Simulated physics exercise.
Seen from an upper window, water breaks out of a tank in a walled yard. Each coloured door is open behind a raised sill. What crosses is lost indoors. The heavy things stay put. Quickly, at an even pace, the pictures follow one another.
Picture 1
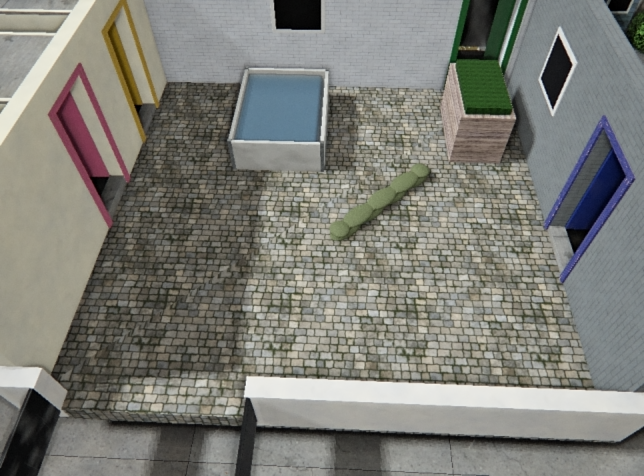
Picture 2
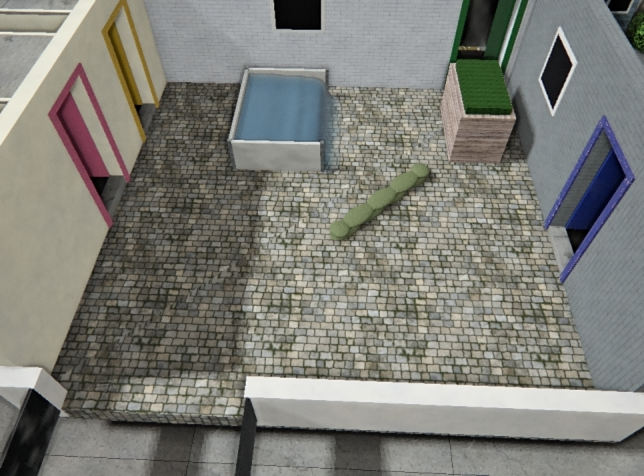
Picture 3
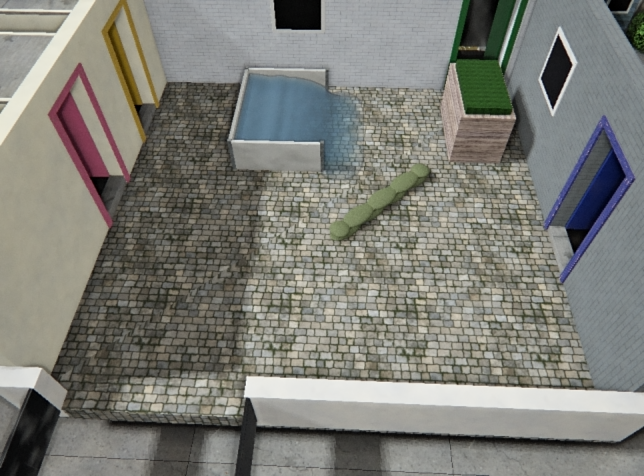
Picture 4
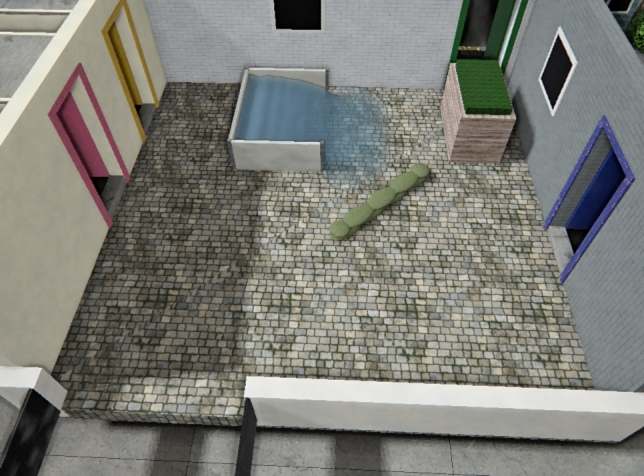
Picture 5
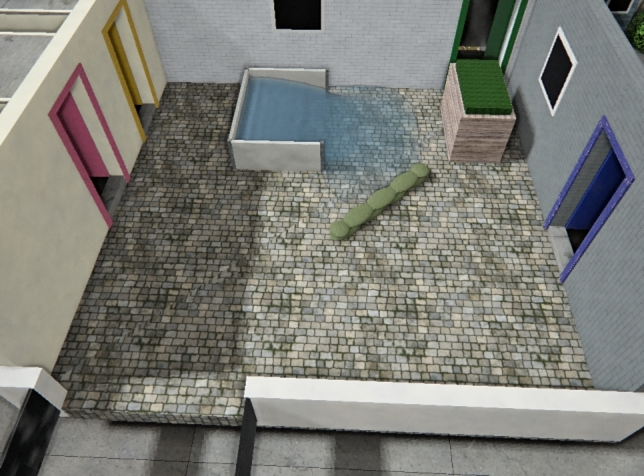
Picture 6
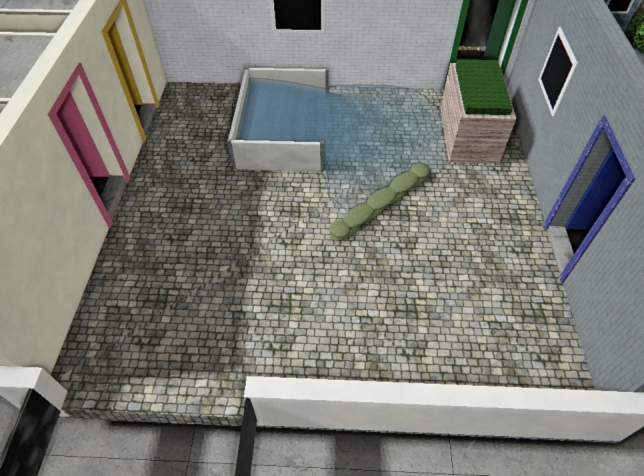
Water poured out of the open right side of a white-walled tank in a cobbled yard, then spread thinly across the stones toward the planter and the low green hedge.
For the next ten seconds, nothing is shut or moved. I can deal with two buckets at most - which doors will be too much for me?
At the end, green door: Beyond two buckets; pink door: Not beyond two buckets; blue door: Not beyond two buckets; yellow door: Not beyond two buckets.
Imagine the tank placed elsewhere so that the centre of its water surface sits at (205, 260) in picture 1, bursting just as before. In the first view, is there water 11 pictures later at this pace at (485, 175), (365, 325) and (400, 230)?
Parched, soaked, soaked.
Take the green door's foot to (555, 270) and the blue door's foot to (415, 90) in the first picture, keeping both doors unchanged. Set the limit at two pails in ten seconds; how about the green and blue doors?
Taking them in turn, the green door remains below the limit and the blue door crosses the limit.
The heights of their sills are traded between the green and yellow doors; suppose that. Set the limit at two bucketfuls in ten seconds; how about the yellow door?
After the swap, yellow ends up short.
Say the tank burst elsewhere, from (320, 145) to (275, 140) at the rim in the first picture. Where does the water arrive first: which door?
Earliest is the green one.
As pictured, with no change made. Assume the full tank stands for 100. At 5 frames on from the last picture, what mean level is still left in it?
About 42 %.
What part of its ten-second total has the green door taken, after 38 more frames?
Near 95 in a hundred.
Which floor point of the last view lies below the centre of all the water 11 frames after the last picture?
I'd say around (387, 136).
A moment on, water covers 20 % of the floor; the green door wet at the sill, nothing in, the pink door not reached, the blue door not reached, the yellow door not reached.
Next, water covers 30 % of the floor; the green door under two buckets in, the pink door not reached, the blue door wet at the sill, nothing in, the yellow door not reached.
Then, water covers 40 % of the floor; the green door over two buckets in, the pink door not reached, the blue door wet at the sill, nothing in, the yellow door not reached.
Later, water covers 65 % of the floor; the green door over two buckets in, the pink door not reached, the blue door wet at the sill, nothing in, the yellow door not reached.
In the end, water covers 90 % of the floor; the green door over two buckets in, the pink door wet at the sill, nothing in, the blue door wet at the sill, nothing in, the yellow door wet at the sill, nothing in.
